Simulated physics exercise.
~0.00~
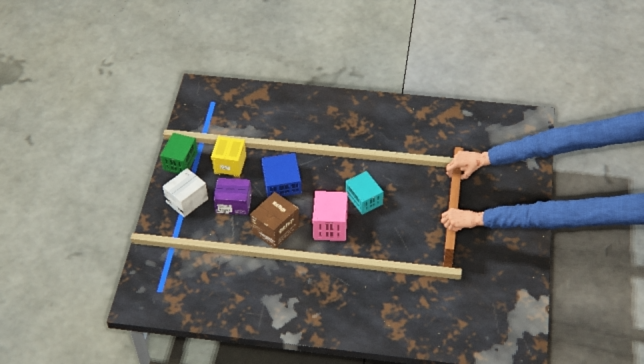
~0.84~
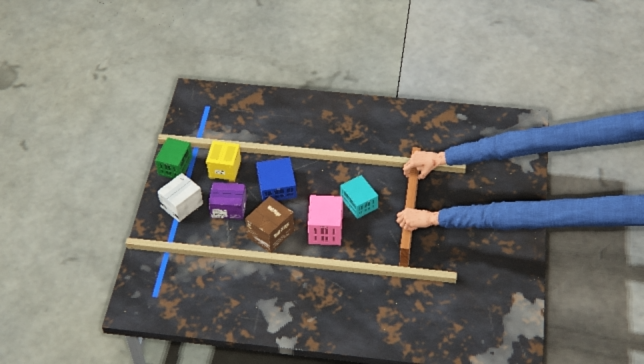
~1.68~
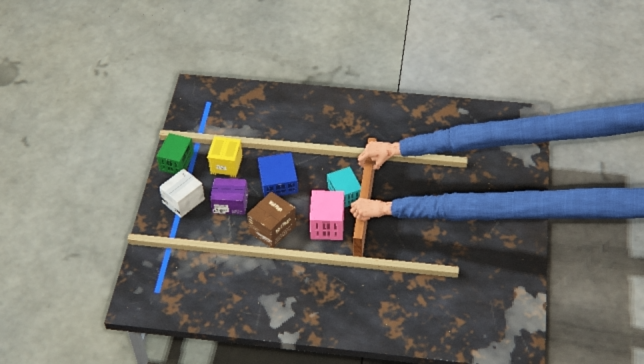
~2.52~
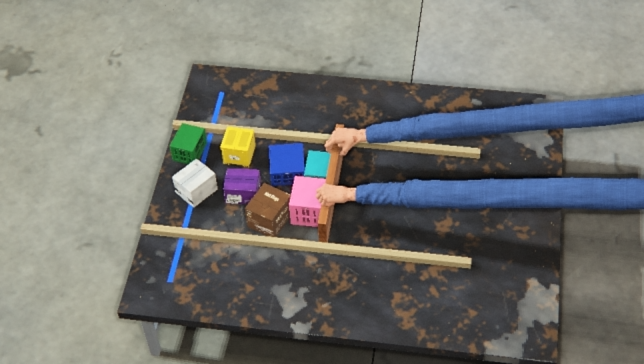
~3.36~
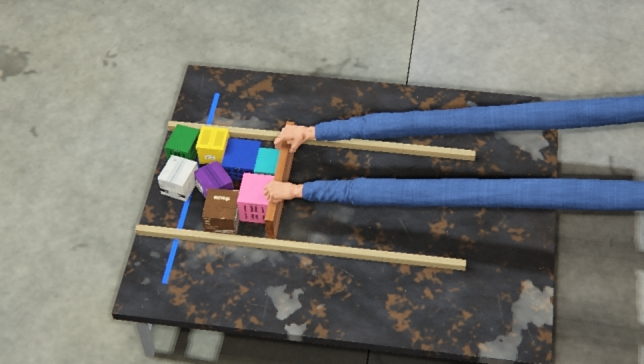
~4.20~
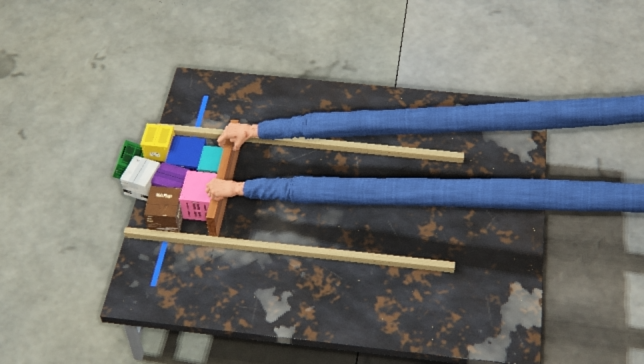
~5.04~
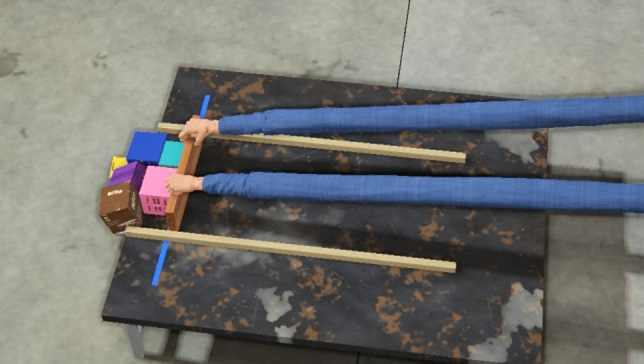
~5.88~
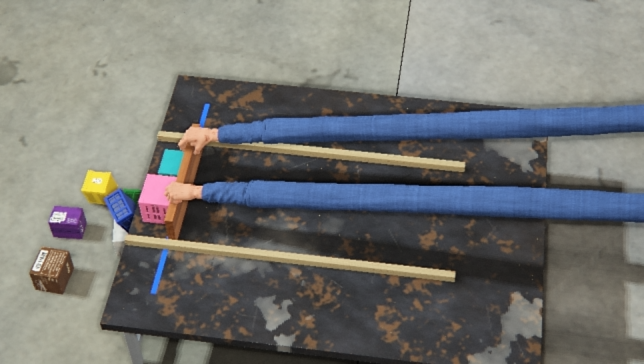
Two hands push a plank left, sweeping coloured boxes along the table until six drop off.
